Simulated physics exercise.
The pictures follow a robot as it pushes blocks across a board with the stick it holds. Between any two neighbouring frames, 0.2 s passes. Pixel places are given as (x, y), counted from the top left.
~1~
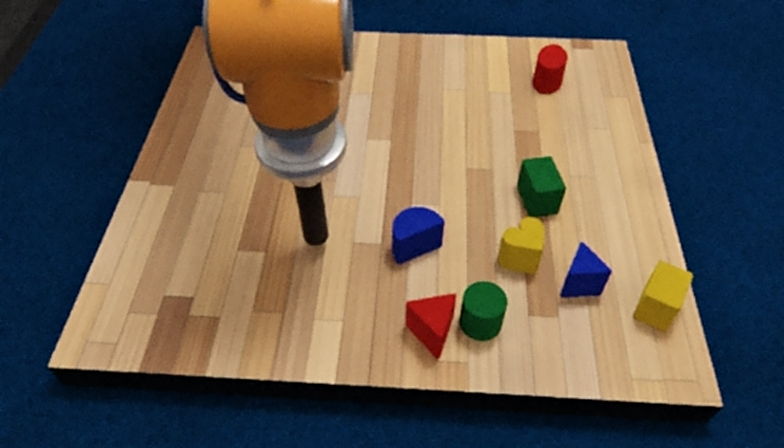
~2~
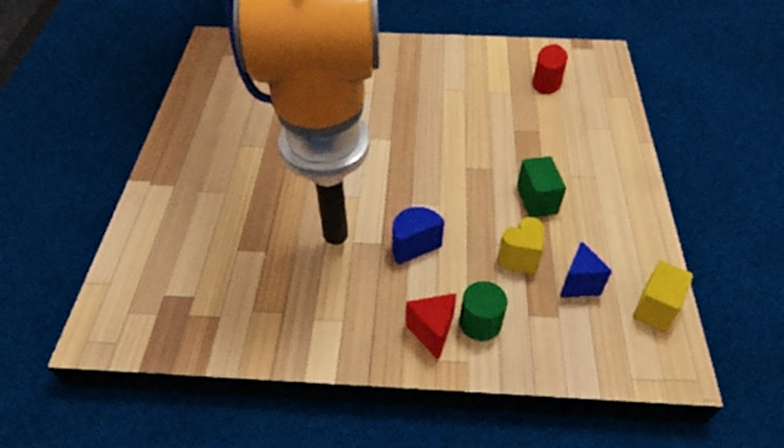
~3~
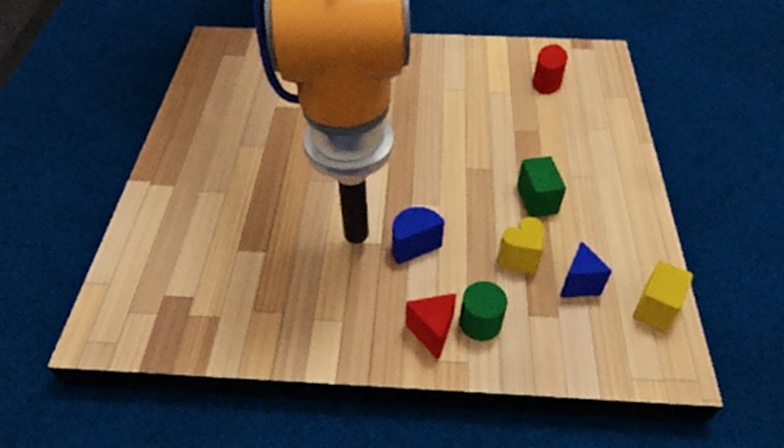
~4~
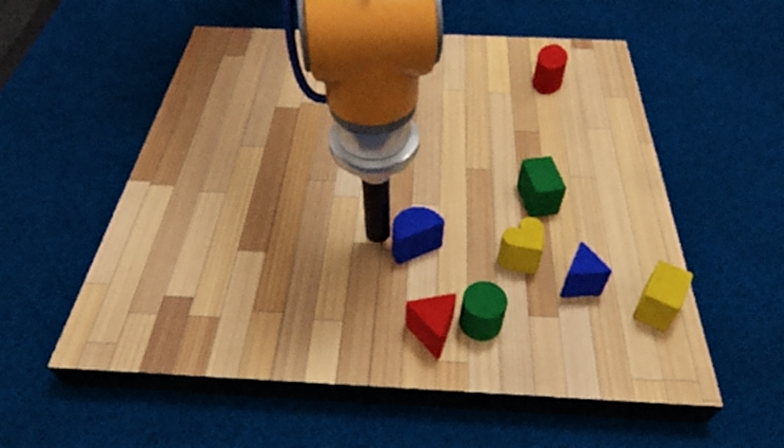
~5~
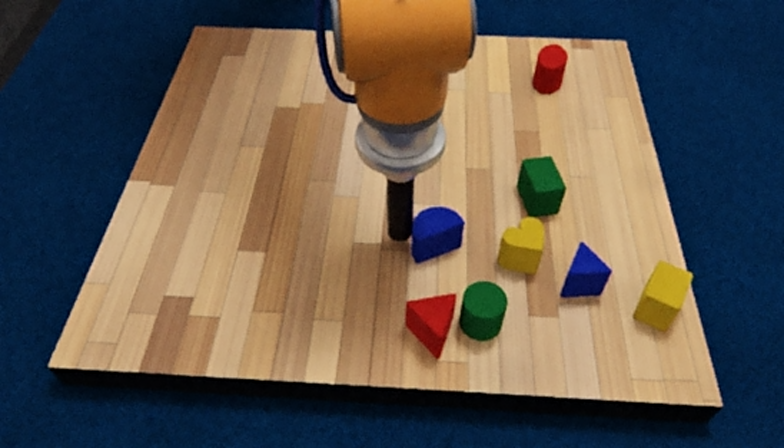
On a wooden board scattered with colored blocks, an orange robot arm slid its black stick steadily to the right until it met the blue rounded block and pushed it slightly rightward.
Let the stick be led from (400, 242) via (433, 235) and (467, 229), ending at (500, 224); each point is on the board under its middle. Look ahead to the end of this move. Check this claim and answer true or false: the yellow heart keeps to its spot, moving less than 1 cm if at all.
The statement is incorrect.
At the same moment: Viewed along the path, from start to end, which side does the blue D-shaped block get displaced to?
Picture yourself facing from the start of the path to its end: The blue D-shaped block moves off to your right.
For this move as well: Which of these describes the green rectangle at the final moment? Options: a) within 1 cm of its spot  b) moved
Answer: A.
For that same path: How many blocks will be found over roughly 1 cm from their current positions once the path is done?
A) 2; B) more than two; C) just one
Option A.
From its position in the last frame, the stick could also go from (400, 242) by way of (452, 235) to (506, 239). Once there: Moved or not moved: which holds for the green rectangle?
Still in place.
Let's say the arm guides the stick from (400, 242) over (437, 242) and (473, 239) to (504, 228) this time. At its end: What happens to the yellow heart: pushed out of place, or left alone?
It shifts position.
The first path, step by step. One third of the way, stick at (436, 224); blue D-shaped block at (471, 220), turned 25° clockwise.
Two thirds of the way, stick at (469, 218); blue D-shaped block at (499, 224), turned 60° clockwise; yellow heart at (539, 239), turned 35° anticlockwise.
At the end, stick at (502, 214); blue D-shaped block at (511, 228), turned 85° clockwise; yellow heart at (547, 242), turned 35° anticlockwise; green rectangle in place.
